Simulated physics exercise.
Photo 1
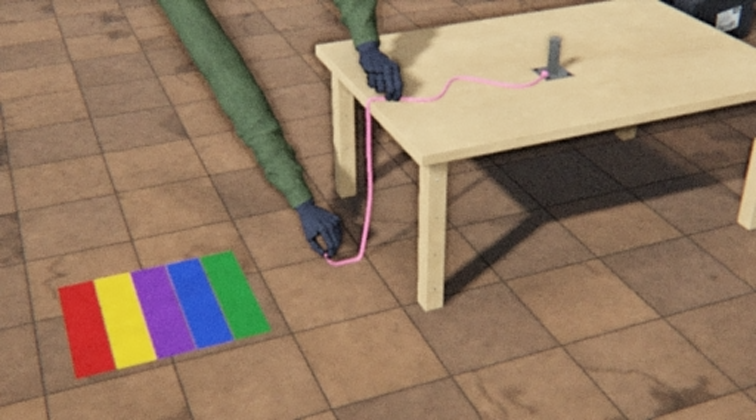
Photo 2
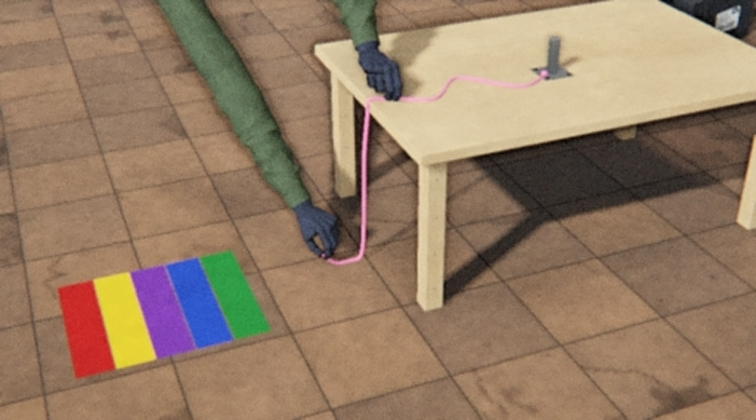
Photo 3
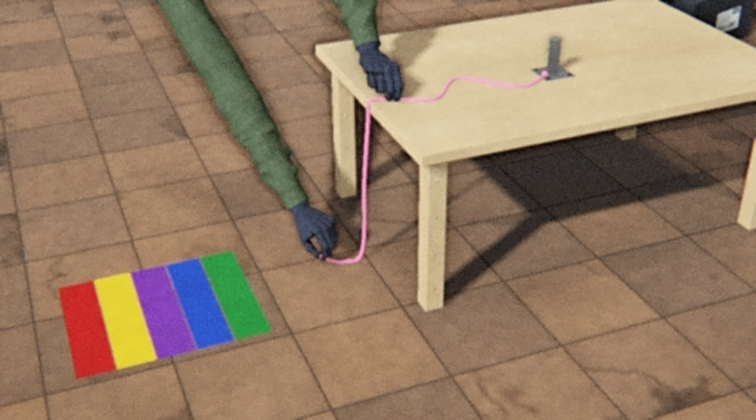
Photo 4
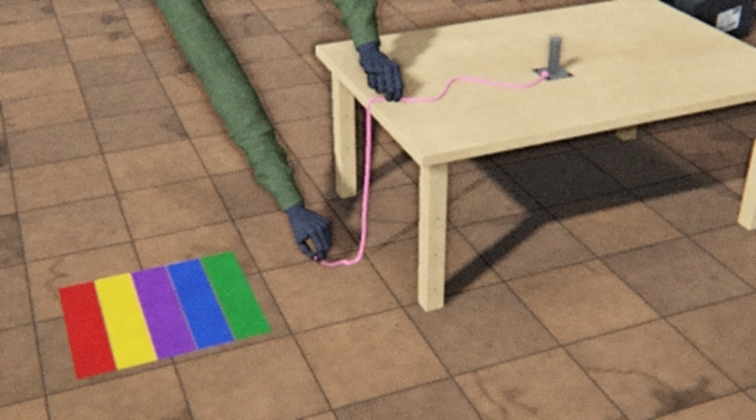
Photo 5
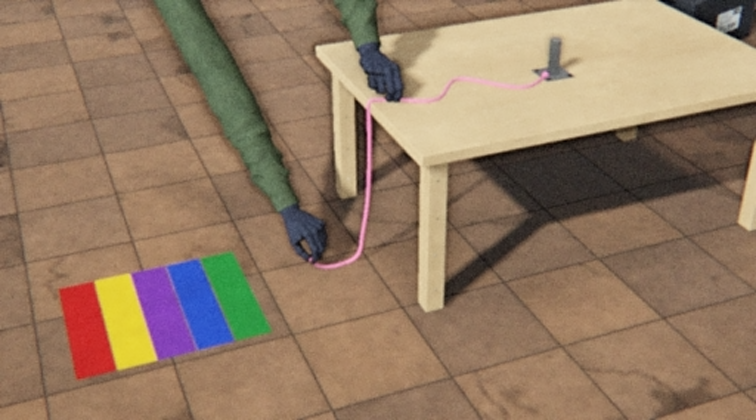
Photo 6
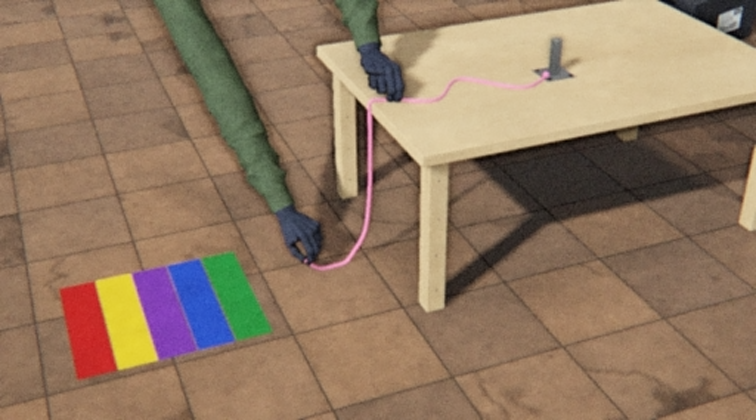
Home floor beside a low table, a gloved hand slowly drawing a pink lead's end slightly left near five coloured strips.
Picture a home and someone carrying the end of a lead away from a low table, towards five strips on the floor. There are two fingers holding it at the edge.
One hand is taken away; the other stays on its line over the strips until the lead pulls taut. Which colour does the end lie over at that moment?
It lies over purple.
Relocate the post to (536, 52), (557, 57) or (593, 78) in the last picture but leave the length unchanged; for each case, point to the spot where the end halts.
In that order: (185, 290), (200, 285) and (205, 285).
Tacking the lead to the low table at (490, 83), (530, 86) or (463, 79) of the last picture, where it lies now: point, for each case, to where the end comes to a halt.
Near (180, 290), then (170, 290), then (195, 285).
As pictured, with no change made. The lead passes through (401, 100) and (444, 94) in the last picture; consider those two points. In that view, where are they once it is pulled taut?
(360, 115) and (406, 96).
Soon after, end near (217, 281); over green.
After that, end near (182, 289); over blue.
At the stop, end near (161, 293); over purple. The purple one.
